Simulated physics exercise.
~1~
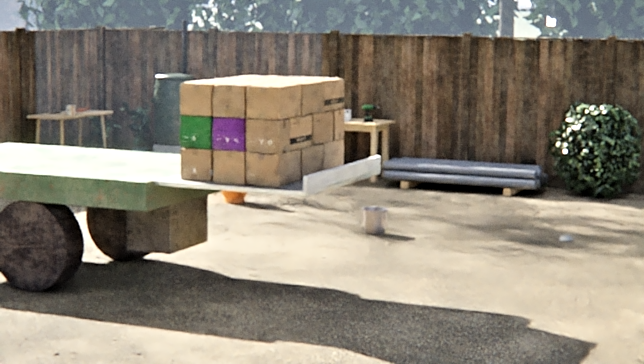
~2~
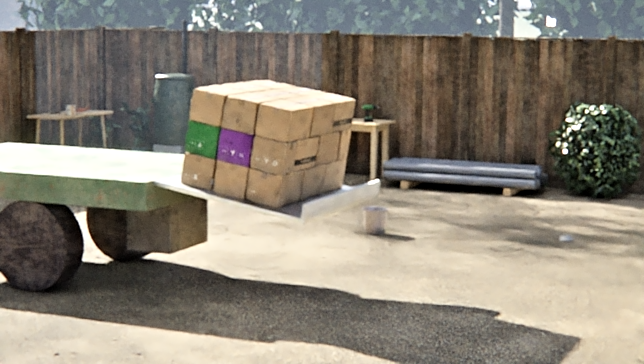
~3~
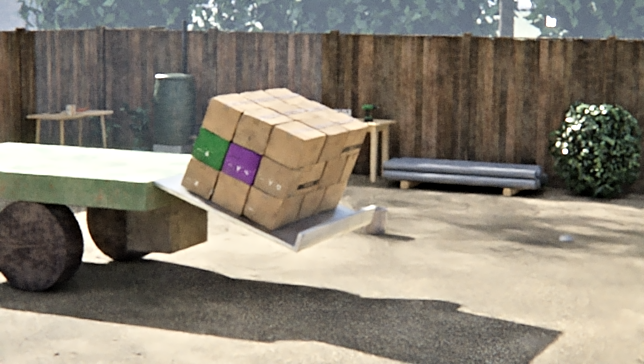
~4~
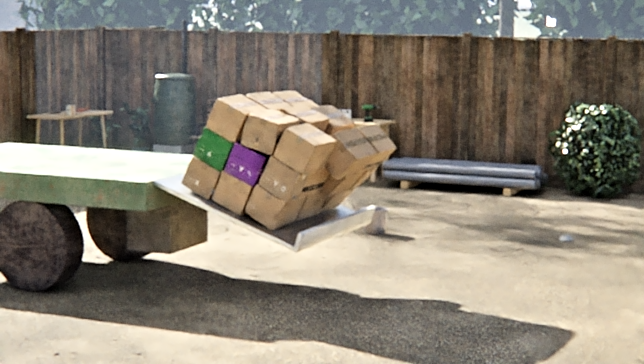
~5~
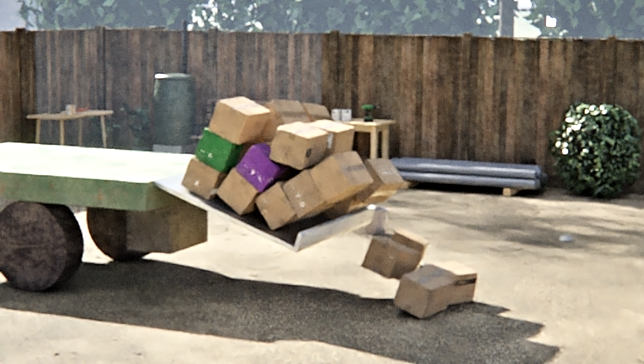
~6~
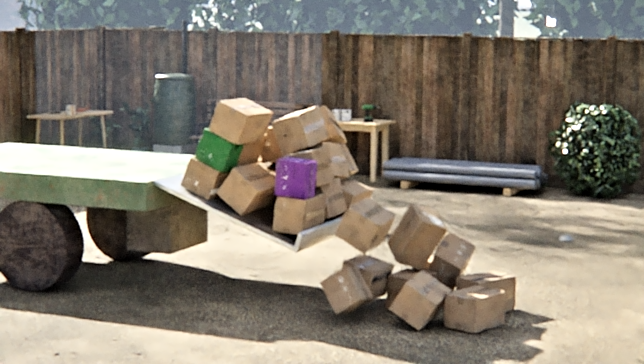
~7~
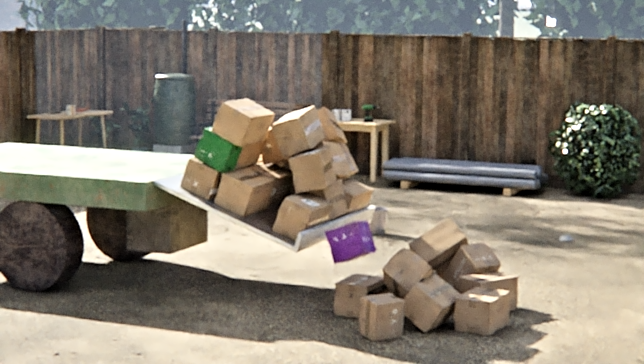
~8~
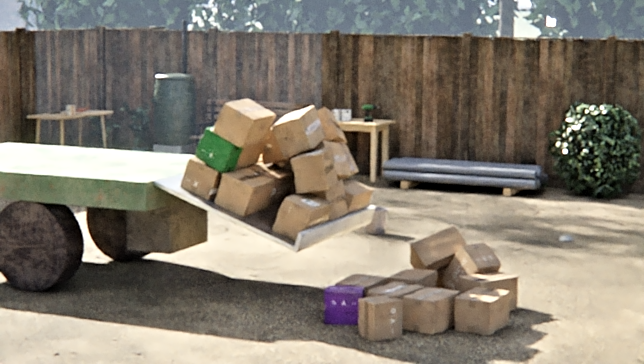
A neat block of taped brown cartons, one with a green face and one with a purple face, sits on a pale flap behind a green flat-bed in a sunny, sandy yard, seen from the side. A wooden fence, small tables, grey pipes and a round bush stand behind. The flap tilts down to the right and the block leans with it. The stack then loosens, and cartons tumble off the lower edge into a heap. The purple one rolls over and drops last, landing at the heap's left, while the green one stays with the jumbled cartons still aboard.
